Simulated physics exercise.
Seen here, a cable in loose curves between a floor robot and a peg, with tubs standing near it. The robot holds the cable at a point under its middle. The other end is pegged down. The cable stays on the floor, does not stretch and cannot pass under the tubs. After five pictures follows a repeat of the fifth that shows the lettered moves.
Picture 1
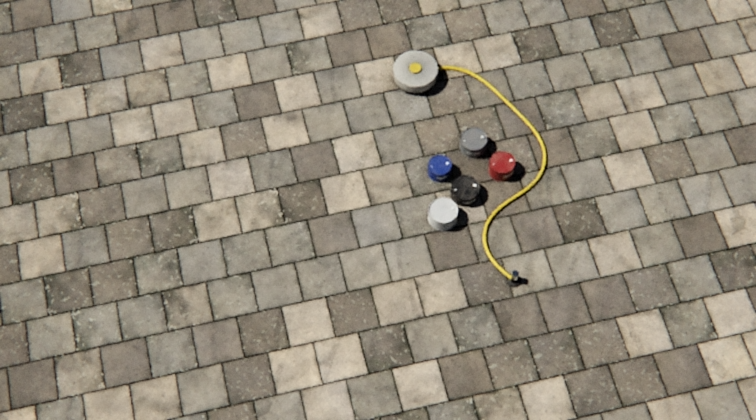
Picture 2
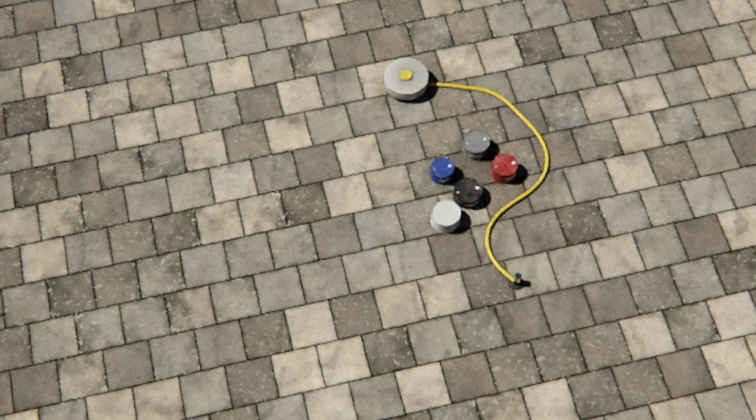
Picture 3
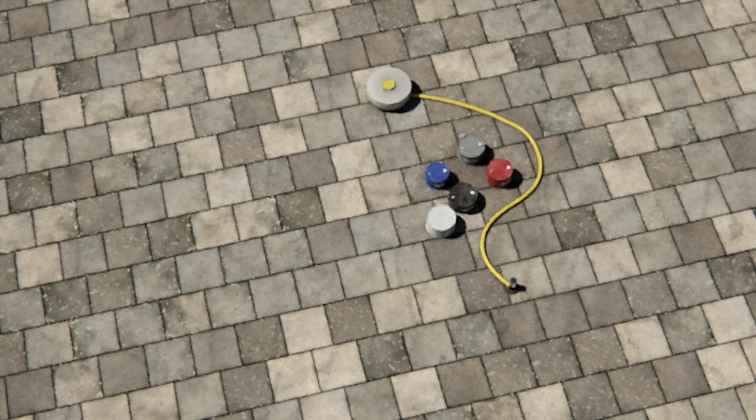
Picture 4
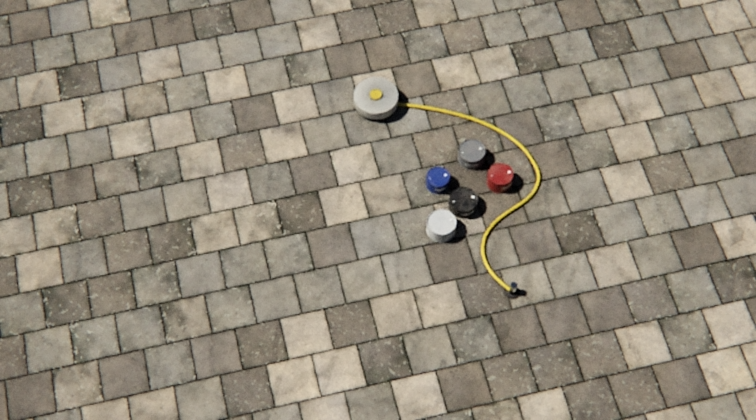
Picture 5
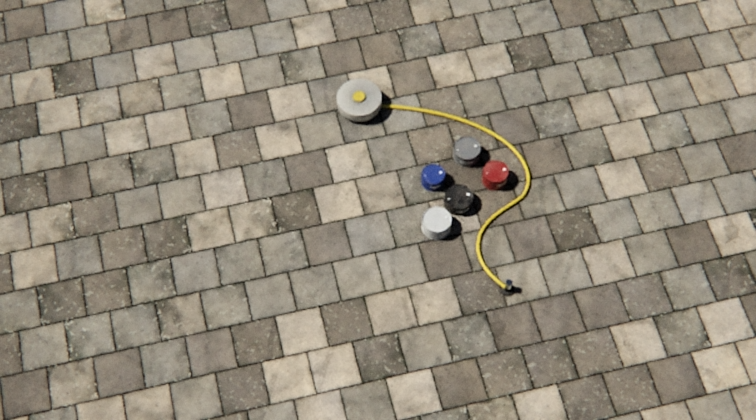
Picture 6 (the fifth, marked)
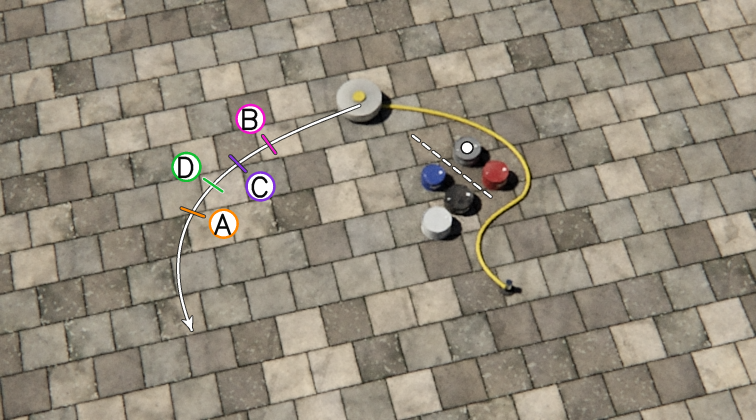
Round grey robot sliding left and slightly down across paving, drawing a pegged yellow cable's curve closer around five small coloured tubs.
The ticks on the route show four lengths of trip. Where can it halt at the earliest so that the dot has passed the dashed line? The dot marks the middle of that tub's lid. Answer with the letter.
Mark C.
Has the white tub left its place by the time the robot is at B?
No.
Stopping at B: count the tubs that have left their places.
Two.
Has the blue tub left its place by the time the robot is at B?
By then, no.
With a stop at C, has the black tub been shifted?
By then, yes.
On the copy, A at (193, 212); B at (269, 144); C at (238, 164); D at (213, 185); the dashed line at (452, 166); the route from (359, 106) via (213, 185) to (192, 330); the white dot at (467, 148).
On C. First, robot (315, 118); grey tub (467, 152).
Then, robot (272, 138); red tub (481, 179); grey tub (460, 162).
Finally, robot (237, 159); red tub (466, 190); black tub (449, 208); white tub (432, 228); grey tub (440, 183); blue tub (415, 186); the dot on the grey tub is over the dashed line.
By contrast, A does it too, but is farther than needed; B leaves the dotted tub short, at (459, 163); D does it too, but is farther than needed.
